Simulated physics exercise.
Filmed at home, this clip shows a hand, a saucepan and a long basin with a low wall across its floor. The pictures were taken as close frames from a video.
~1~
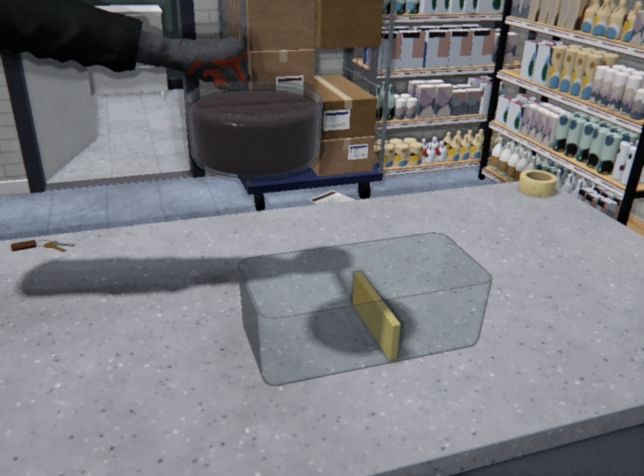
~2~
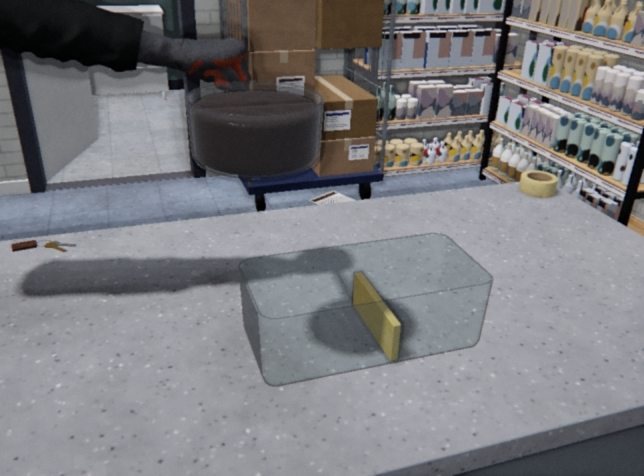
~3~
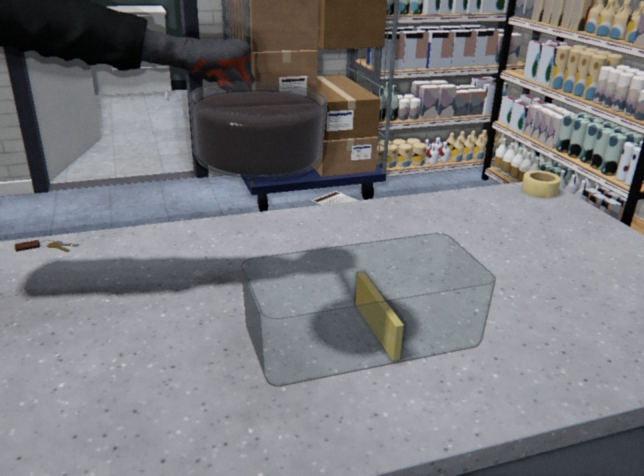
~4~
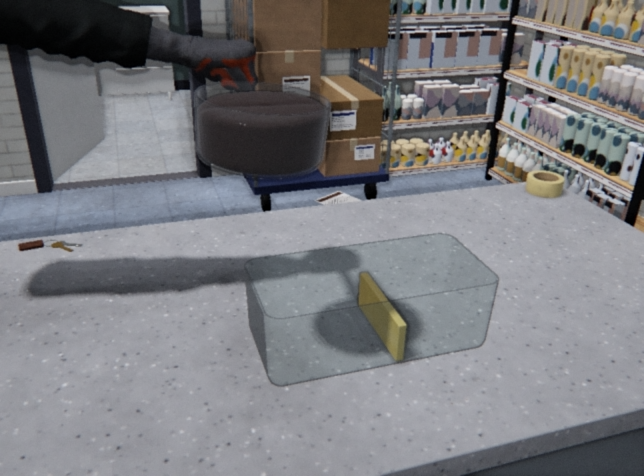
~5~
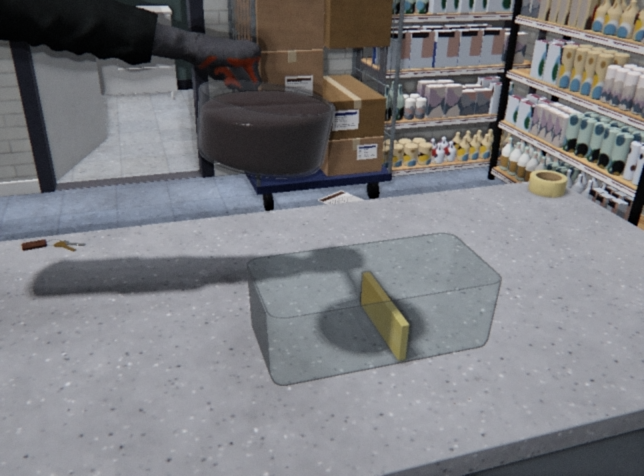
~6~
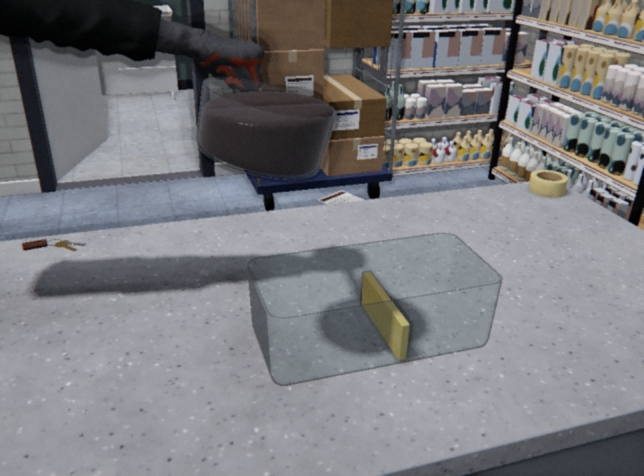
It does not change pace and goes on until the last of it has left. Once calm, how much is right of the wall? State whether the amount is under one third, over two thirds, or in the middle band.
Short answer, the right side holds a middle share of a third to two thirds.
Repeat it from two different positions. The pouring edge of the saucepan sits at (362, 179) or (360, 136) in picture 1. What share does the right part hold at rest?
70 % and 75 %.
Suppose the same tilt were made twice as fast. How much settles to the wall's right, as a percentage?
Share on the right: Some 30 percent.
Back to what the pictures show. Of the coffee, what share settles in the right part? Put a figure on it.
Roughly 45 percent of it.
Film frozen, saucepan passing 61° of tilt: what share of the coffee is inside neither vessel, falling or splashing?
It's about 35 per cent.
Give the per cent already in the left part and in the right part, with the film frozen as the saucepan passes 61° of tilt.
Left 5 %, right 5 %.
A moment on, the saucepan is tipped part way and 52 per cent is still to pour, 7 is left of the wall and 6 right of it.
Next, the saucepan is tipped on its side and 12 per cent is still to pour, 29 is left of the wall and 45 right of it.
Then the saucepan is tipped on its side and 2 per cent is still to pour, 49 is left of the wall and 45 right of it.
Later the saucepan is tipped on its side and 0 per cent is still to pour, 53 is left of the wall and 46 right of it.
In the end 53 per cent lies left of the wall, 46 right of it and 2 outside.
